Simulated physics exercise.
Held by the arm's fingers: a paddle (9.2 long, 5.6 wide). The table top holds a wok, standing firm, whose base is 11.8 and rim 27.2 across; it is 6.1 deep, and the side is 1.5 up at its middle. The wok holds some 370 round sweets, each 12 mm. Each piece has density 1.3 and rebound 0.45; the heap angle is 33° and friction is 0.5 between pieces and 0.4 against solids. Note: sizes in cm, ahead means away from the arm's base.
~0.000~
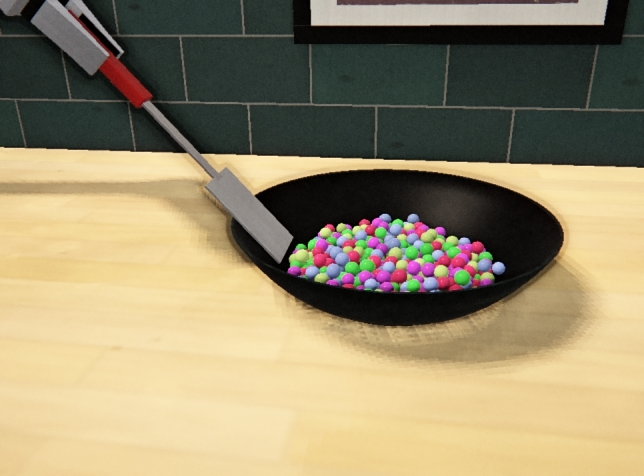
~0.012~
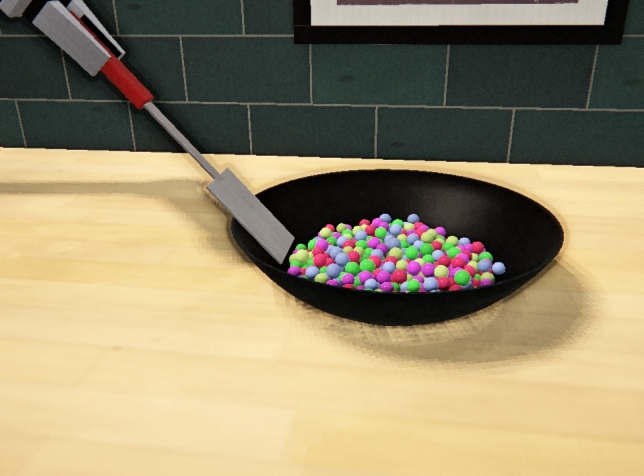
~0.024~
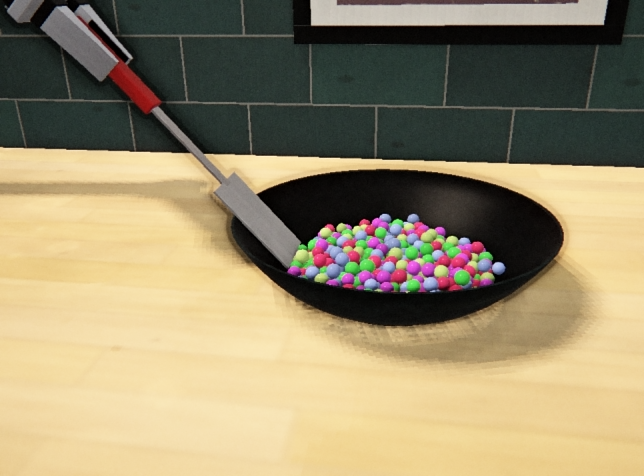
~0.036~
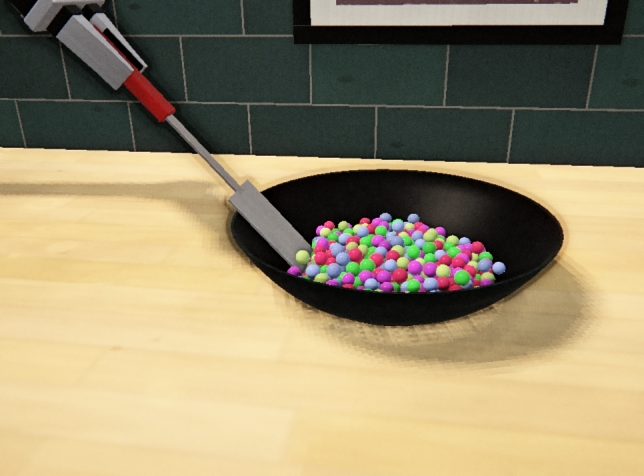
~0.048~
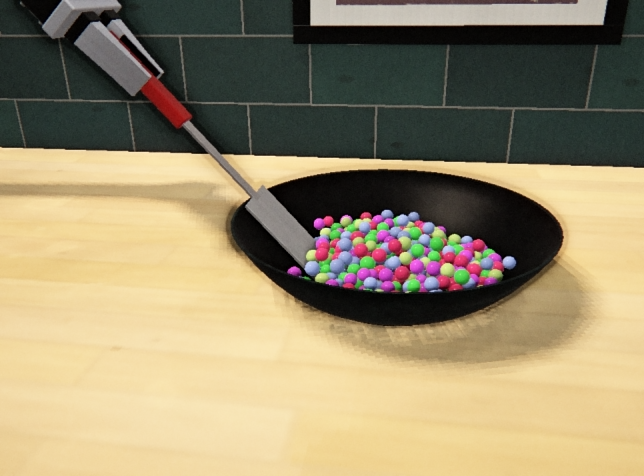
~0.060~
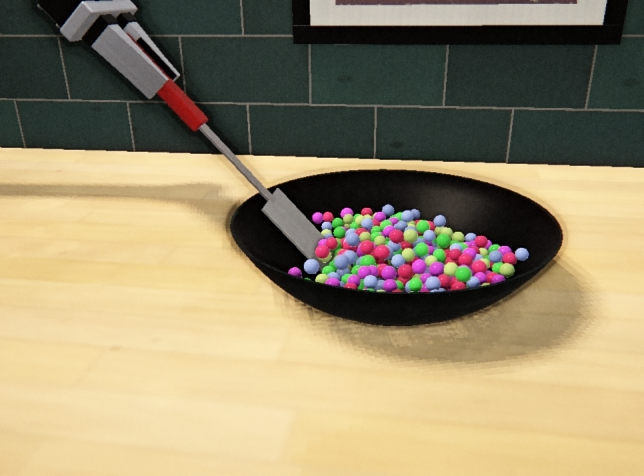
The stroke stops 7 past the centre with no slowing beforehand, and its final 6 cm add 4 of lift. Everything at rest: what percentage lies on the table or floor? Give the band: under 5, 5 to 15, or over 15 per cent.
5 to 15 per cent.
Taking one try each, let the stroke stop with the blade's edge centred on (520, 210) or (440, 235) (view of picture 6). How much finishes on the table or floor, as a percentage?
Respectively some 20 and 5 percent end on the table or floor.
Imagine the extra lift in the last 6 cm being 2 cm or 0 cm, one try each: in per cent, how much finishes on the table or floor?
10 and 5 per cent.
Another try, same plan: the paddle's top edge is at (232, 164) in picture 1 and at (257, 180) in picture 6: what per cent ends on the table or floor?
Around 0 per cent finishes there.
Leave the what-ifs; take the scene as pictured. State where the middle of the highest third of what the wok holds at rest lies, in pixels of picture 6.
(474, 256).
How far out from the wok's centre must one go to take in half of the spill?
I reckon close to 48 centimetres.
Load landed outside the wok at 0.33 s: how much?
Around 4 percent.
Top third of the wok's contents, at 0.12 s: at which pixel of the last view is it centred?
It is centred close to (433, 245).
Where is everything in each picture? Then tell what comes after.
Paddle top edge at (216, 176), sloping 48°; upper third of the load around (393, 258), from x 295 to 500, top at y 220; 371 in the wok, in the first frame.
Paddle top edge at (217, 177), sloping 48°; upper third of the load around (393, 258), from x 295 to 500, top at y 220, in the second frame.
Paddle top edge at (224, 182), sloping 48°; upper third of the load around (393, 258), from x 295 to 500, top at y 220, in the third frame.
Paddle top edge at (238, 189), sloping 48°; upper third of the load around (391, 256), from x 295 to 500, top at y 220, in the fourth frame.
Paddle top edge at (254, 195), sloping 48°; upper third of the load around (389, 252), from x 295 to 510, top at y 215, in the fifth frame.
Paddle top edge at (270, 198), sloping 48°; upper third of the load around (397, 250), from x 295 to 520, top at y 210; 371 in the wok, in the sixth frame.
After 0.09 s, sloping 48°, highest piece 7 above the table; 371 in the wok.
After 0.12 s, sloping 48°, highest piece 8 above the table; 371 in the wok.
After 0.33 s, sloping 48°, highest piece 10 above the table; 335 in the wok, 14 on the table or floor, 22 on the blade or in flight.
After 1.38 s, sloping 48°, highest piece 6 above the table; 335 in the wok, 36 on the table or floor.
At rest, 335 in the wok, 36 on the table or floor. That is 10 % on the table or floor.
